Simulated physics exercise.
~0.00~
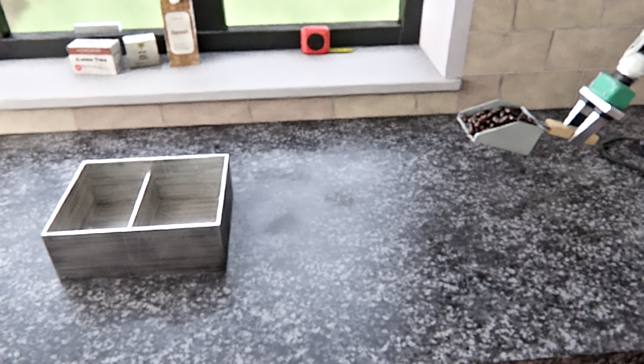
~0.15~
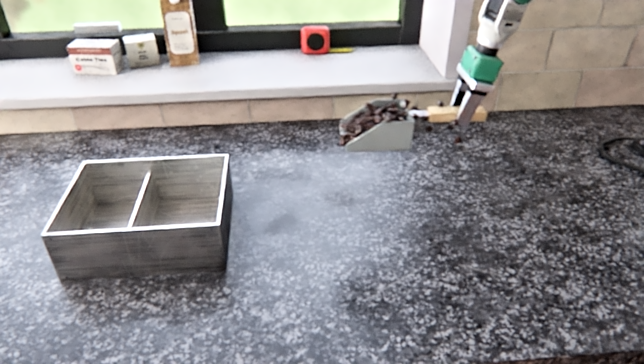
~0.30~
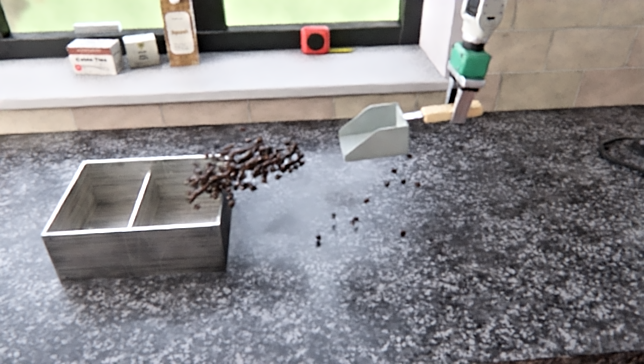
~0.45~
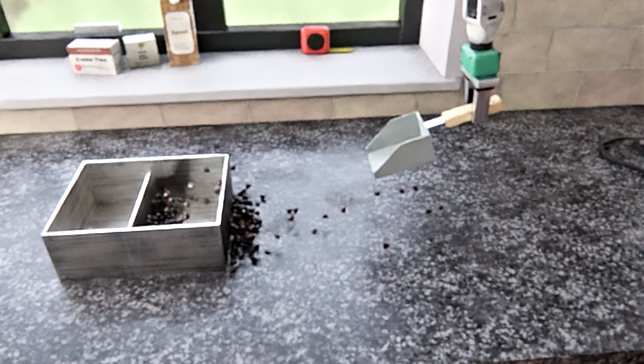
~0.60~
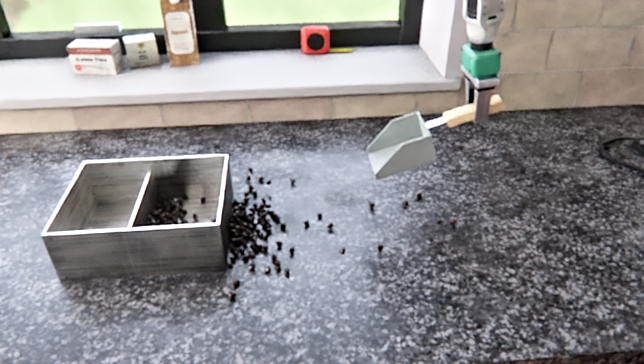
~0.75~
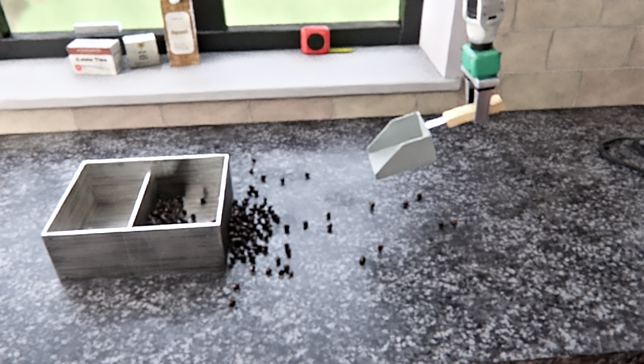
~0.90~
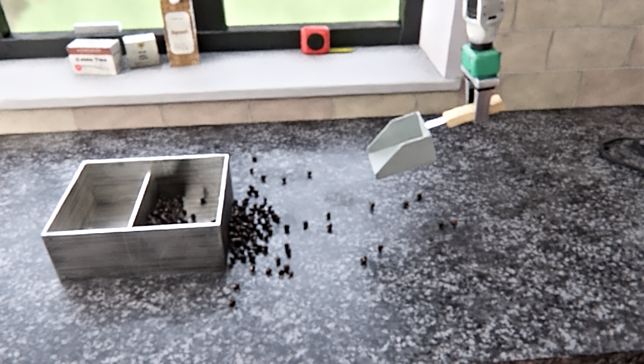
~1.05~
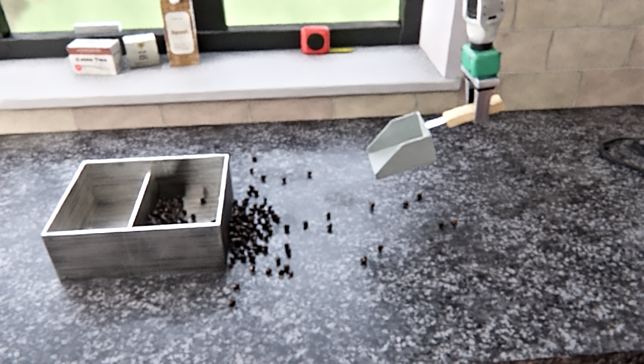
On a speckled dark countertop by a window, a robot arm swung a scoop of dark beans left and flung them toward a divided wooden box; some landed in its right compartment, while many others scattered on the counter beside it.
